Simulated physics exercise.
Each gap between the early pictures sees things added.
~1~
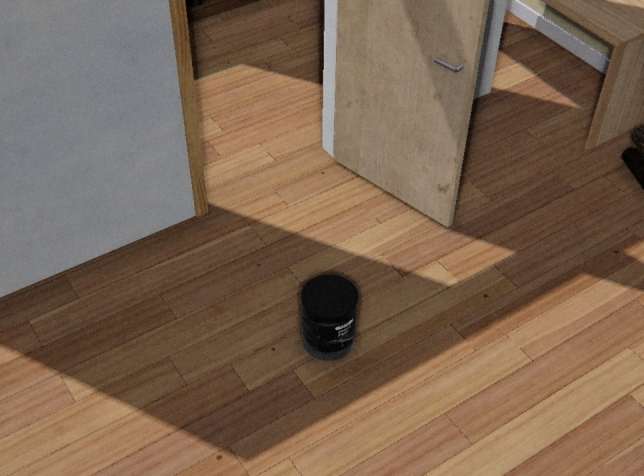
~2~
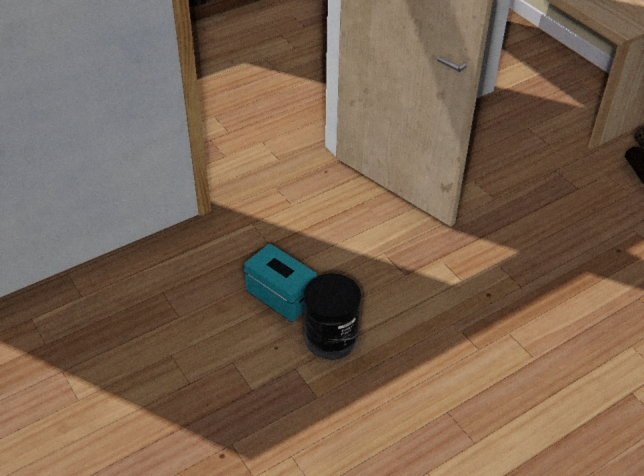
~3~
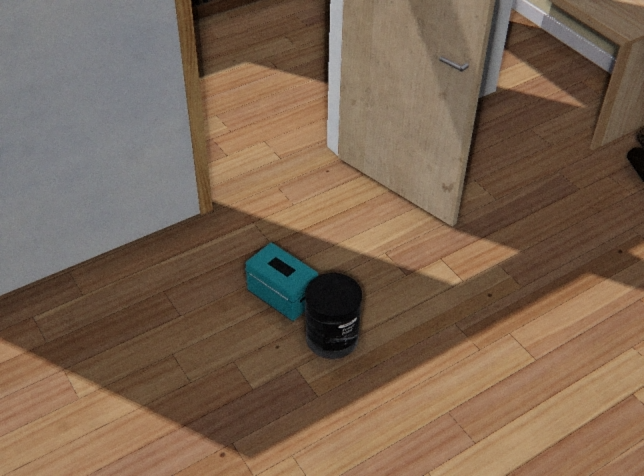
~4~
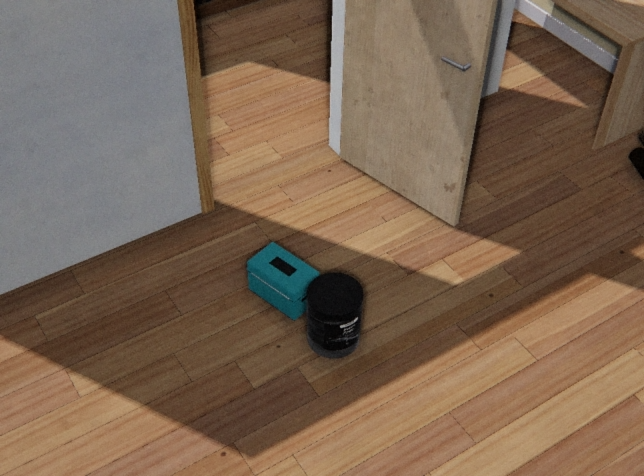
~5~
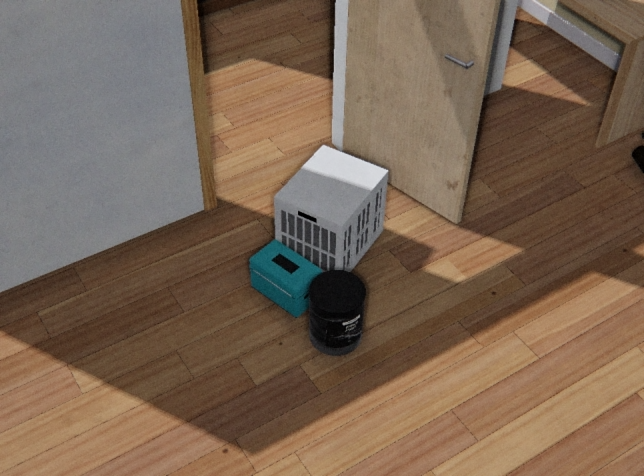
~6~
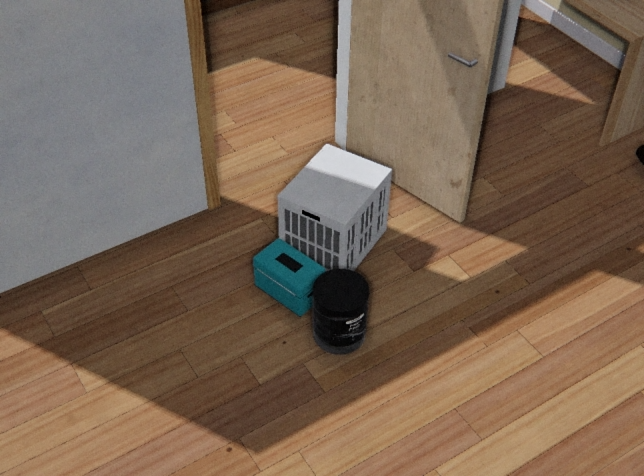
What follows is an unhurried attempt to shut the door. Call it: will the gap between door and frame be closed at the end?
No, a gap remains.
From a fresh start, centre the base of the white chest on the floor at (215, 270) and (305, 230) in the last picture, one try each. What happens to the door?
Well, the first time the door completes its swing, and the second time it halts partway.
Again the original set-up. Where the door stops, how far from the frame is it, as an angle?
It stays open at around 70°.
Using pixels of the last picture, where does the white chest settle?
Near pixel (324, 216).
Then, 0.40 s after the last picture, door 98° open.
Then, 0.70 s after the last picture, door 84° open.
Then, 0.90 s after the last picture, door 75° open; white chest slid a little near (330, 214).
Then, 1.00 s after the last picture, door 73° open; white chest slid a little near (326, 215).
At rest, door 72° open; all 3 in place. Seen from the same camera at the end, white chest near (324, 216).
